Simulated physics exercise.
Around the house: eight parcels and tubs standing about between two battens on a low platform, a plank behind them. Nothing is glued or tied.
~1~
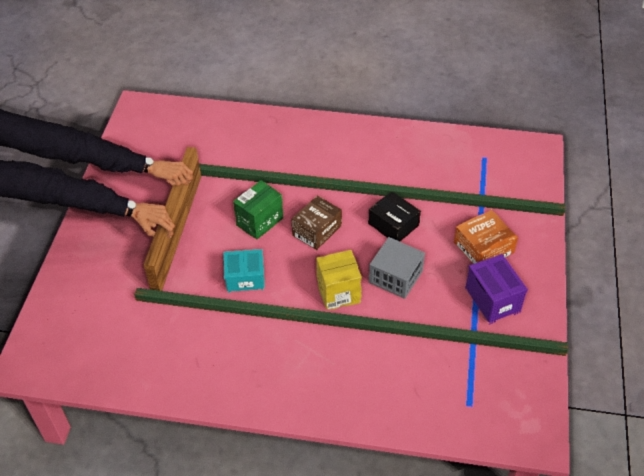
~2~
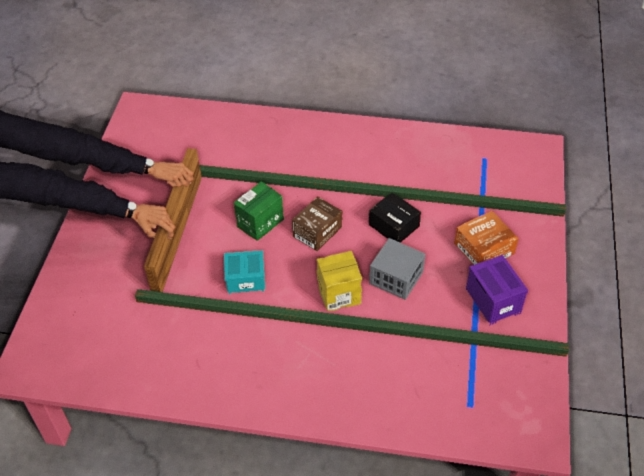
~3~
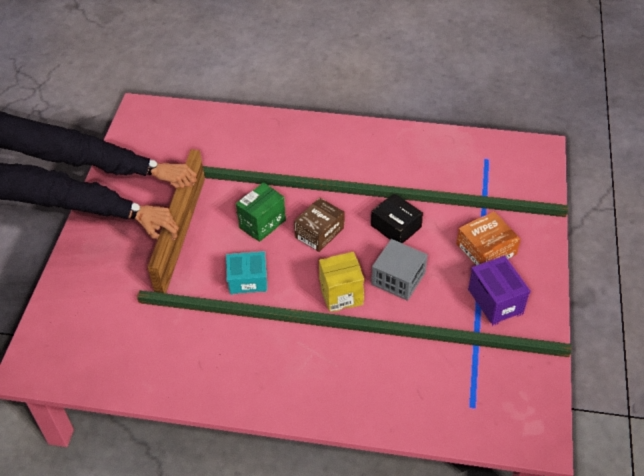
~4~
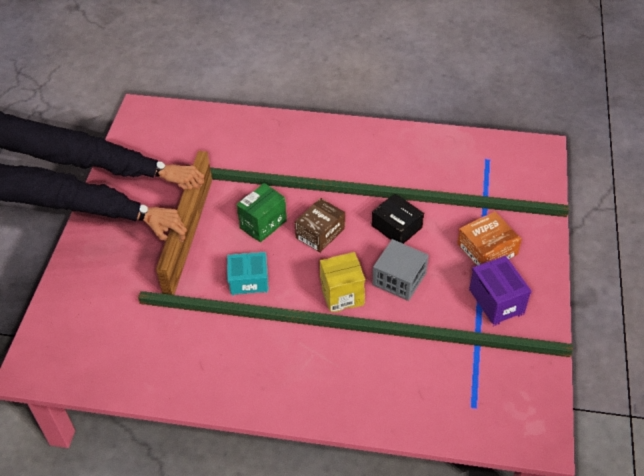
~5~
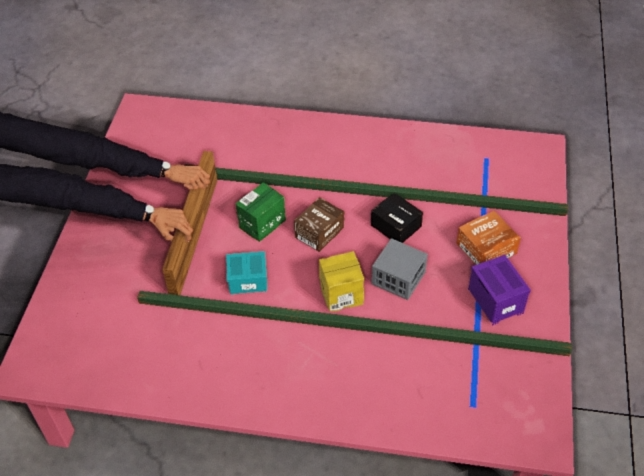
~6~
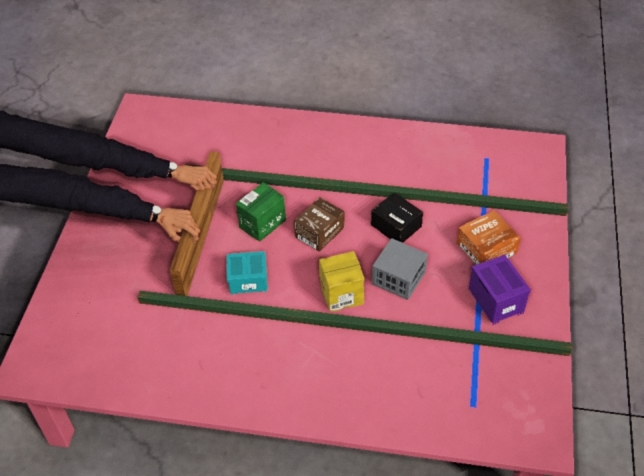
On a pink table, two hands slide a wooden plank slightly right toward eight still boxes.
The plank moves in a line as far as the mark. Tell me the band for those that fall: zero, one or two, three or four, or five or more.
In the end the number that fall off is one or two.
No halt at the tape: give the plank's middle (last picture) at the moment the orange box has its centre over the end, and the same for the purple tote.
For the orange box at (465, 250), for the purple tote at (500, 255).
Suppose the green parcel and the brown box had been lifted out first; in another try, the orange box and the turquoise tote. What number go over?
0 in the first case, 0 in the second.
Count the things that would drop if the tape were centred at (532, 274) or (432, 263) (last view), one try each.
In that order 5 and 0.
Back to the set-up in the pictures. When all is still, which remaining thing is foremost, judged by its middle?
It is the black parcel.
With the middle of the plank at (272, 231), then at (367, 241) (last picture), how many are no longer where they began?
At the one place 3, at the other 7.
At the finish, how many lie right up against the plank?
In contact: 3.
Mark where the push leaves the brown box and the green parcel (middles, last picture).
The brown box at (531, 237), the green parcel at (500, 229).
A little later, none off yet; purple tote at rest near (498, 290); orange box at rest near (488, 240); grey crate at rest near (400, 269).
Next, none off yet; purple tote at rest near (498, 290); orange box moving near (491, 241); grey crate shifted a little near (414, 269).
Later still, none off yet; purple tote shifted a little near (518, 290); orange box shifted about its own width near (543, 260); grey crate shifted well along near (469, 269).
When it is over, the number that fall off is one or two; down, orange box.
